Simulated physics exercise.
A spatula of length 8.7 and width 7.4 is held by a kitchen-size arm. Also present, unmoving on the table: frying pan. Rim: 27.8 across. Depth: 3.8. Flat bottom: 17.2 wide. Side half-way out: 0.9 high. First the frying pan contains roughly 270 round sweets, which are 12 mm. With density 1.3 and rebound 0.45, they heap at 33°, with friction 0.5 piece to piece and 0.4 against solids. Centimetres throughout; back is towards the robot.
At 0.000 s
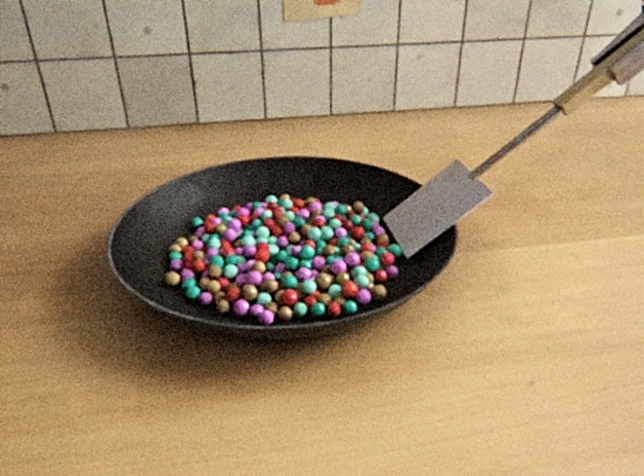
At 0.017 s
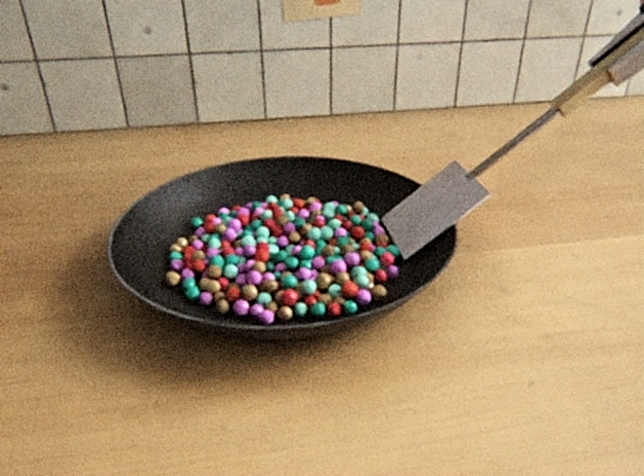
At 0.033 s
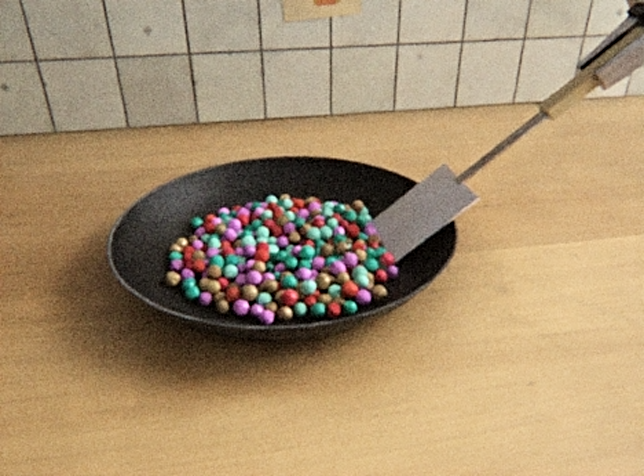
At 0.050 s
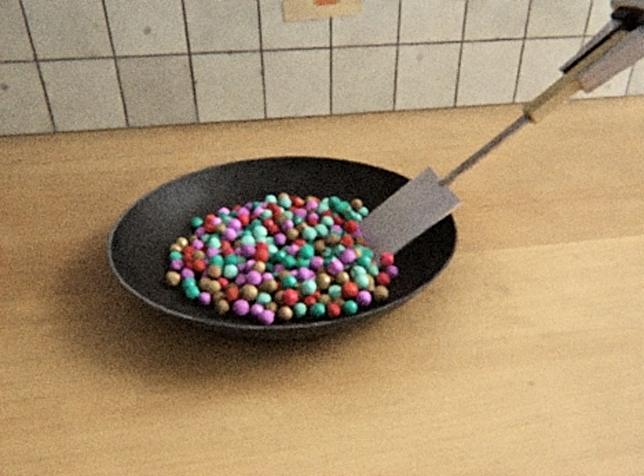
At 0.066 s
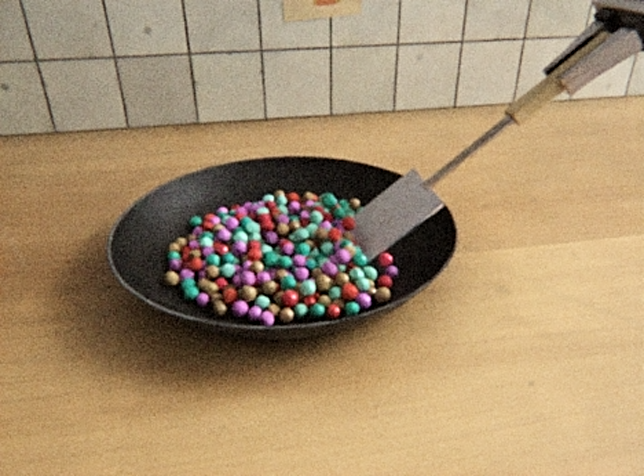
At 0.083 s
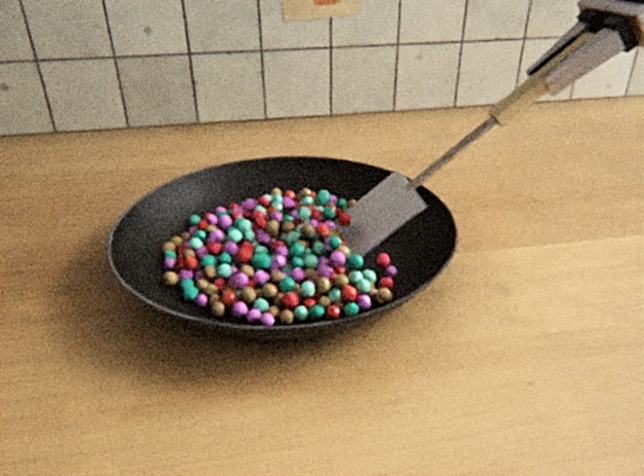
Robot arm sliding a flat metal spatula leftward into colourful round sweets in a black frying pan, nudging the heap slightly.
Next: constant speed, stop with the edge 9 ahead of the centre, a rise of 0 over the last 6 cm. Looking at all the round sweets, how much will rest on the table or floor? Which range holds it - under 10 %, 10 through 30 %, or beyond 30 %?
The range under 10 % holds it.
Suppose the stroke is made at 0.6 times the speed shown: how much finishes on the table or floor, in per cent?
Estimate: Close to 0 %.
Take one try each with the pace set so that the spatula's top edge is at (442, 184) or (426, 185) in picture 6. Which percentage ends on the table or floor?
About 0 and 5 percent.
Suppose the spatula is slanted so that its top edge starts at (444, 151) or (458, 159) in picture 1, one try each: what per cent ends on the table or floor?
Roughly 15% and 10%.
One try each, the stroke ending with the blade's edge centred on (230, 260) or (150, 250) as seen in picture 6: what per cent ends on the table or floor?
Some 0 and 30 per cent.
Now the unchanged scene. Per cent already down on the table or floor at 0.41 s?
About 5 per cent.
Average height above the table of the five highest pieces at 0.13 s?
Around 4 cm above the table.
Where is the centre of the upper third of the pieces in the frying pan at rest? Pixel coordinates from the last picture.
The centre sits at about (165, 238).
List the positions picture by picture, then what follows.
Spatula top edge at (475, 175), sloping 39°; upper third of the load around (289, 238), from x 170 to 395, top at y 200; 274 in the frying pan, in the first frame.
Spatula top edge at (473, 176), sloping 39°; upper third of the load around (289, 238), from x 170 to 390, top at y 200, in the second frame.
Spatula top edge at (461, 180), sloping 39°; upper third of the load around (289, 238), from x 170 to 390, top at y 200, in the third frame.
Spatula top edge at (445, 183), sloping 39°; upper third of the load around (293, 237), from x 170 to 390, top at y 200, in the fourth frame.
Spatula top edge at (428, 185), sloping 39°; upper third of the load around (288, 235), from x 170 to 390, top at y 195, in the fifth frame.
Spatula top edge at (412, 186), sloping 39°; upper third of the load around (288, 232), from x 170 to 390, top at y 195; 274 in the frying pan, in the sixth frame.
By 0.13 s, sloping 39°, highest piece 4 above the table; 274 in the frying pan.
By 0.18 s, sloping 39°, highest piece 5 above the table; 274 in the frying pan.
By 0.41 s, sloping 39°, highest piece 4 above the table; 265 in the frying pan, 8 on the table or floor, 1 on the blade or in flight.
By 1.46 s, sloping 39°, highest piece 4 above the table; 265 in the frying pan, 9 on the table or floor.
Final count, 265 in the frying pan, 9 on the table or floor. That is 3 % on the table or floor.
